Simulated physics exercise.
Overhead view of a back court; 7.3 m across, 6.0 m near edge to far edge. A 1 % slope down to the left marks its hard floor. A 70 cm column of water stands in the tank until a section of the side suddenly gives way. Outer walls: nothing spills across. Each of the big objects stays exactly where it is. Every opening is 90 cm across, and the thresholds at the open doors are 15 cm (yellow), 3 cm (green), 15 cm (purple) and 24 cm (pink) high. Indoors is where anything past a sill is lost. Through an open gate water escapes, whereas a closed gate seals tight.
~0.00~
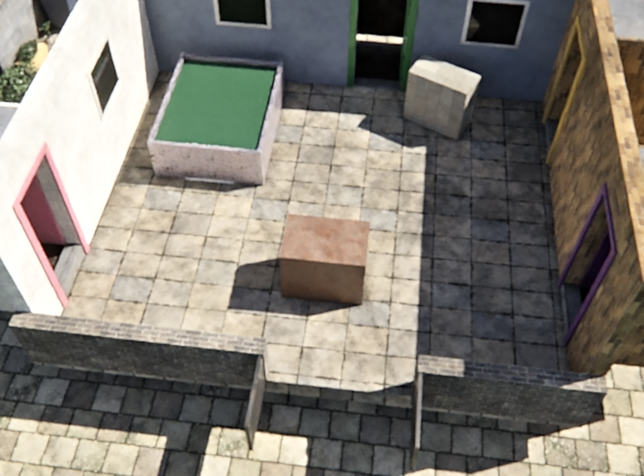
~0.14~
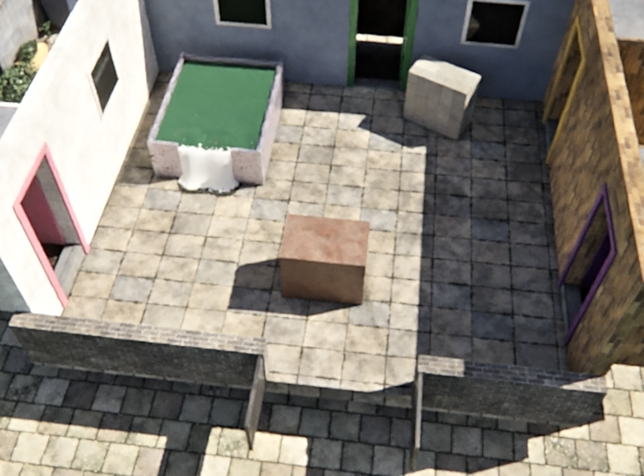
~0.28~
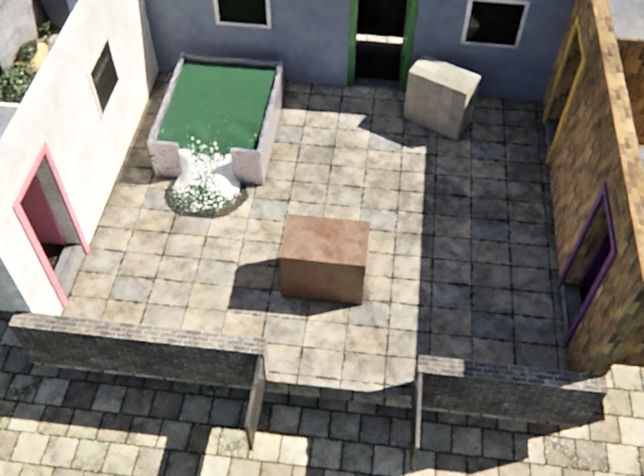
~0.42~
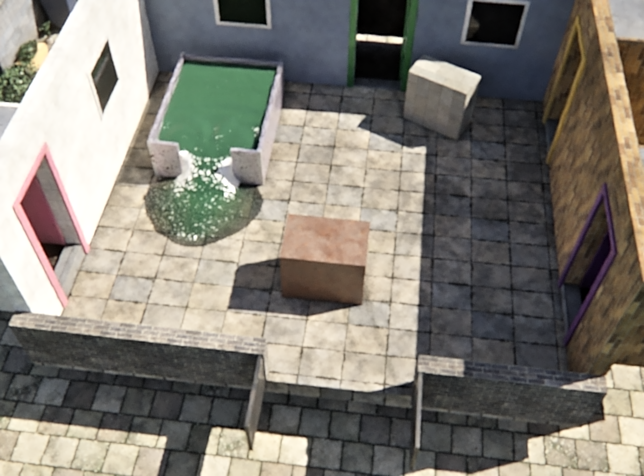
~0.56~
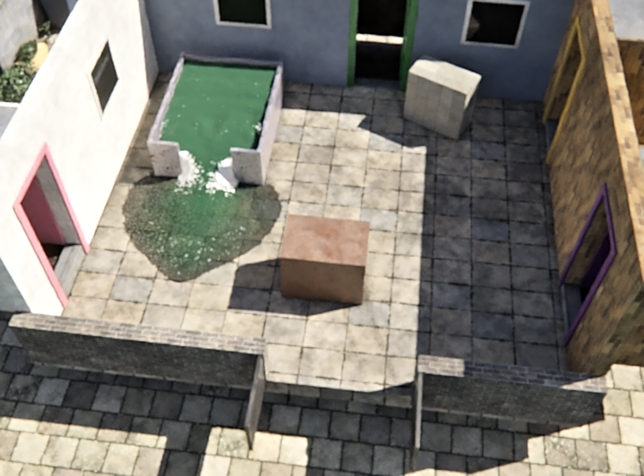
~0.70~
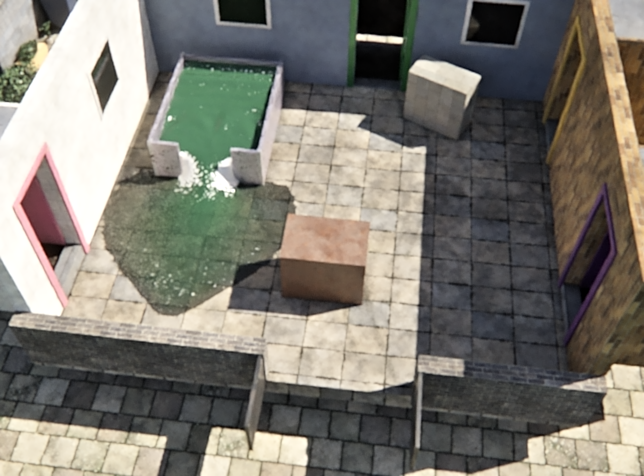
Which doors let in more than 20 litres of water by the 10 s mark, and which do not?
By then, the yellow door does not, the green door does not, the purple door does not, the pink door does not.
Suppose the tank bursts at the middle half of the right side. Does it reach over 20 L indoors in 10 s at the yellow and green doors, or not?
Against that limit the yellow door gives a lower amount and the green door gives a greater amount.
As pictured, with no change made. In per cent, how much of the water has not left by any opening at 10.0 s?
86 %.
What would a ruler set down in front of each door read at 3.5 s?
You'd see yellow at 0 cm, green at 0 cm, purple at 0 cm and pink at 20 cm.
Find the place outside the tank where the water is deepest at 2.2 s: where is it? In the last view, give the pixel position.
Look around (76, 310).
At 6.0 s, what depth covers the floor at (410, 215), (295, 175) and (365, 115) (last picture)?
1, 2, 0 cm.
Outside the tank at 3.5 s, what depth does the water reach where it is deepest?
Around 25 centimetres deep.
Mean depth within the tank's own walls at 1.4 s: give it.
The average depth is around 51 cm.
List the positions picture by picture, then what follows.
The first frame shows the tank at (219, 104) is whole and still, 70 cm deep.
In the second frame, water pours out at (208, 169) and has run 0.5 m, to (234, 189); typically 11 cm deep outside, 70 cm at the tank's back.
In the third frame, water pours out at (209, 169) and has run 0.8 m, to (177, 209); typically 11 cm deep outside, 70 cm at the tank's back.
In the fourth frame, the front is at (197, 243), 1.4 m from the gap at (209, 169); 1.9 m2 of floor is under water; 70 cm left at the back of the tank.
In the fifth frame, water pours out at (208, 169) and has run 2.1 m, to (176, 276); typically 5 cm deep outside, 69 cm at the tank's back.
In the sixth frame, the front is at (162, 309), 2.7 m from the gap at (208, 168); 5.2 m2 of floor is under water; 64 cm left at the back of the tank.
After 1.4 s water covers 25 % of the floor and is deepest (39 cm) near (210, 184); yellow door not reached, green door not reached, purple door not reached, pink door 14 cm at the sill, 0 L in.
After 2.2 s water covers 30 % of the floor and is deepest (39 cm) near (76, 310); yellow door not reached, green door not reached, purple door not reached, pink door 16 cm at the sill, 0 L in.
After 3.5 s water covers 35 % of the floor and is deepest (25 cm) near (210, 184); yellow door not reached, green door not reached, purple door not reached, pink door 20 cm at the sill, 2 L in.
After 6.0 s water covers 60 % of the floor and is deepest (20 cm) near (51, 341); yellow door not reached, green door not reached, purple door 8 cm at the sill, 0 L in, pink door 17 cm at the sill, 2 L in.
After 10.0 s water covers 90 % of the floor and is deepest (14 cm) near (158, 74); yellow door 2 cm at the sill, 0 L in, green door 3 cm at the sill, 0 L in, purple door 5 cm at the sill, 0 L in, pink door 12 cm at the sill, 2 L in.
